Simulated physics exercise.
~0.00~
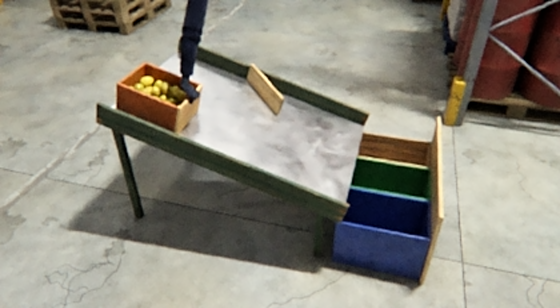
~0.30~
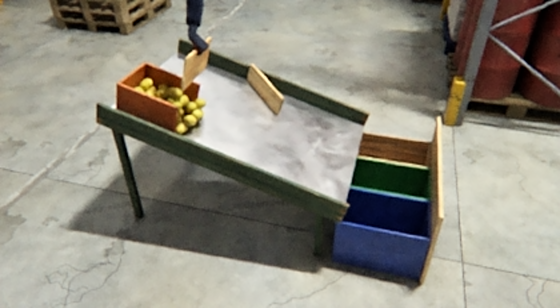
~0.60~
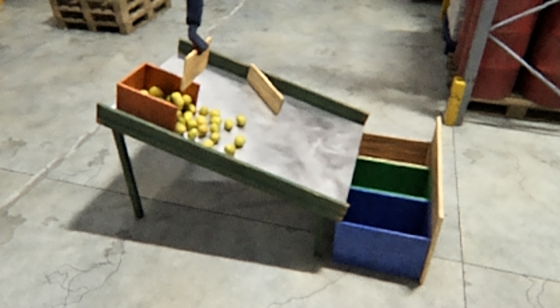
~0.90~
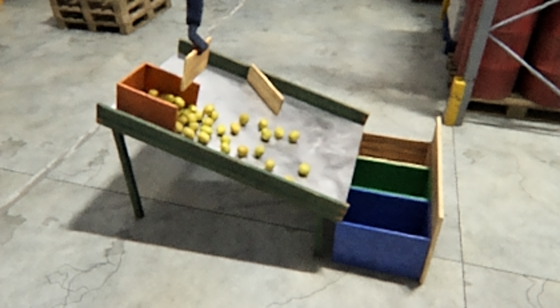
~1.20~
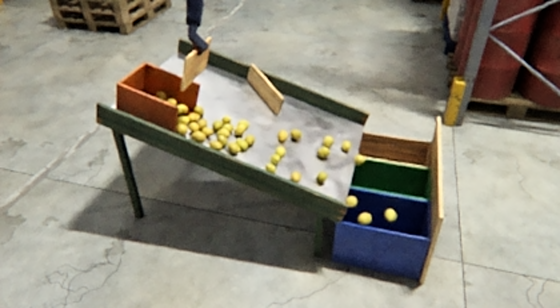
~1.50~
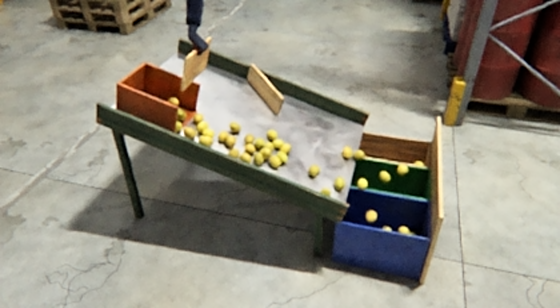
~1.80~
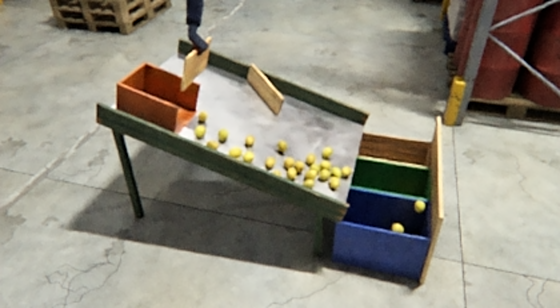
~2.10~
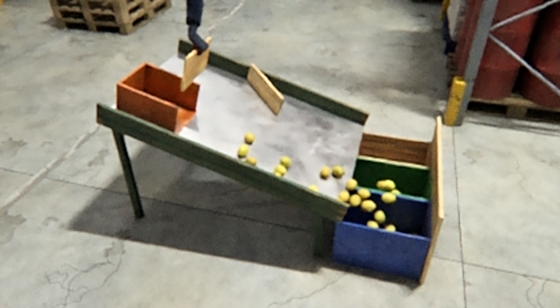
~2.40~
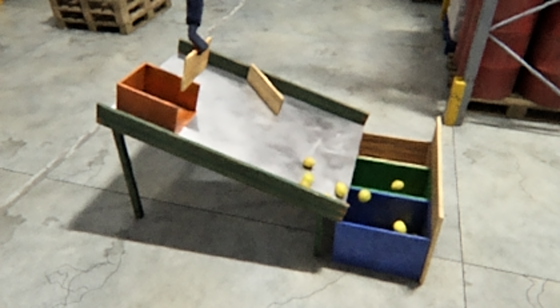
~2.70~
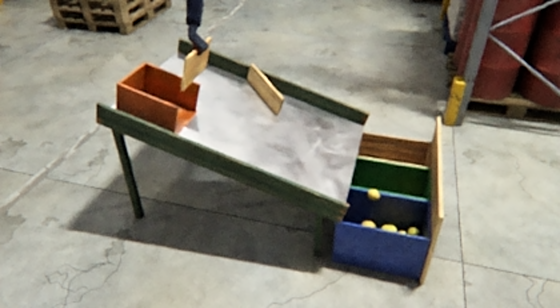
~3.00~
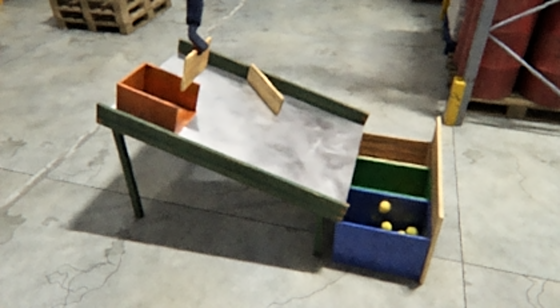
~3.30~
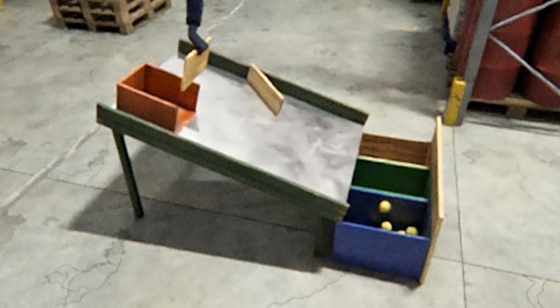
Yellow lemons rolling from an orange pen down a sloping table after a hand lifts the gate, most ending in a blue tub.
